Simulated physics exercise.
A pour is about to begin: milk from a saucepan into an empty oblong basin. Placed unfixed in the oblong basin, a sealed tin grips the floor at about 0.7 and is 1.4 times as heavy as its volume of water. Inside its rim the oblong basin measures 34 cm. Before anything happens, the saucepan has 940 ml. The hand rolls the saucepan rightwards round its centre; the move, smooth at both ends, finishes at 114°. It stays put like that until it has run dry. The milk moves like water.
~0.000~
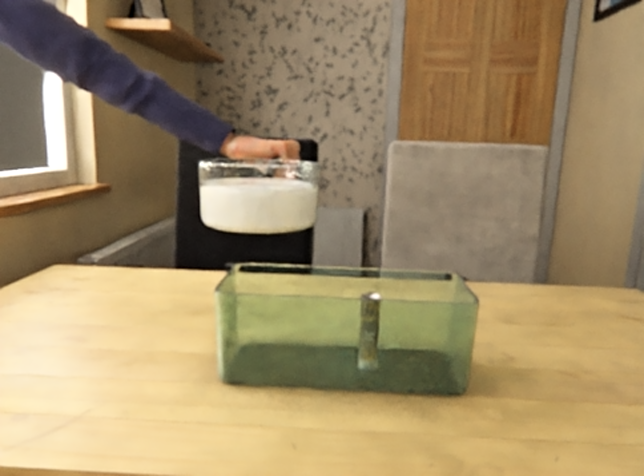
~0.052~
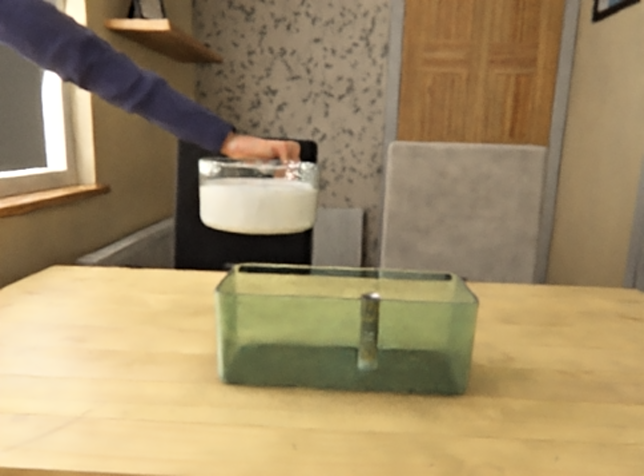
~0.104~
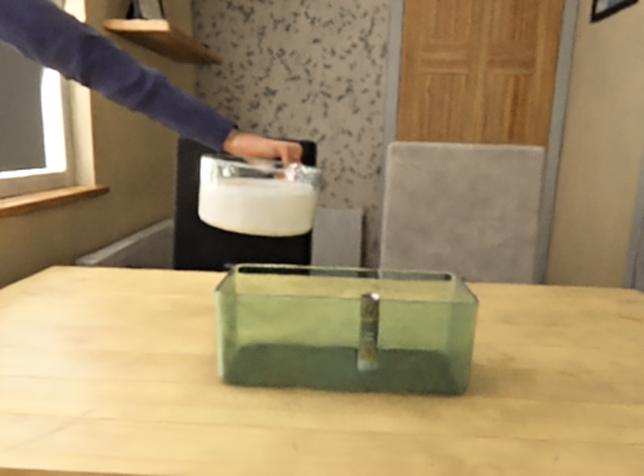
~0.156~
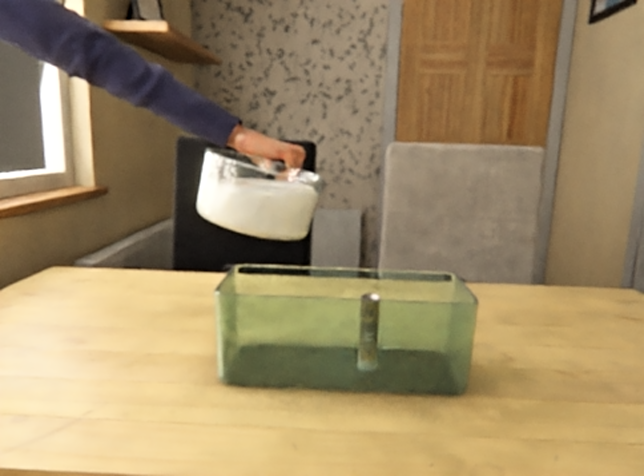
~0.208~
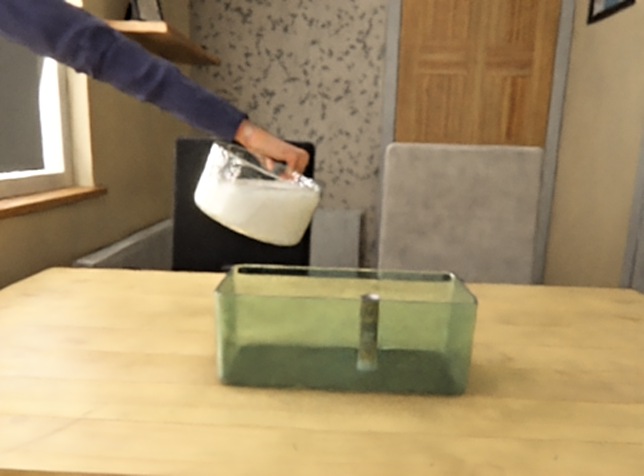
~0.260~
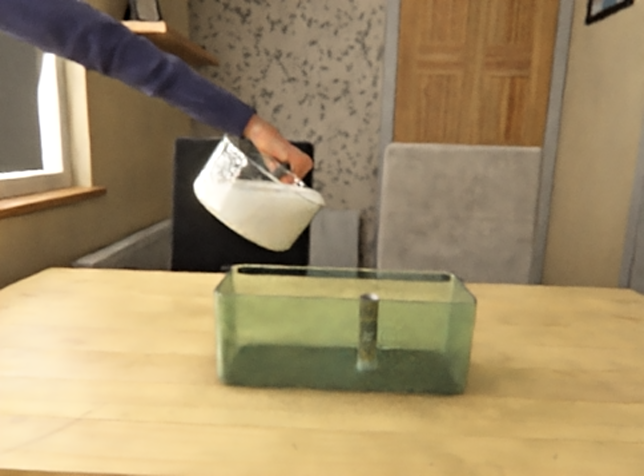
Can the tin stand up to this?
It won't make it through.
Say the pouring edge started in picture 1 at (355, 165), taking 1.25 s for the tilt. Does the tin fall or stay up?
Then the tin remains standing.
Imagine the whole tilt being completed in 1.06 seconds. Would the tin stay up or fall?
The tin stays on its base.
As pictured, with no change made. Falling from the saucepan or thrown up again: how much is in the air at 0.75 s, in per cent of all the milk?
Close to 4 per cent.
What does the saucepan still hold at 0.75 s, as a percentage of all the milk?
Around 4 in a hundred.
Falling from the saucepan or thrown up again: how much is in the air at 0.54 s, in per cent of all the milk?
About 34 per cent.
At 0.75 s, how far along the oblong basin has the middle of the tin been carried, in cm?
Around 2 cm.
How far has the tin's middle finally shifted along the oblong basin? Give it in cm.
Some 6.0 cm.
By 0.54 s the tilt is 100° and 25 per cent is still to pour; the tin stands where it began.
By 0.75 s the tilt is 114° and 4 per cent is still to pour; the tin leans 13°.
By 0.96 s the tilt is 114° and 0 per cent is still to pour; the tin stands 1 cm from where it began.
By 1.20 s the tilt is 114° and 0 per cent is still to pour; the tin leans 19°.
At rest the tin lies on its side.
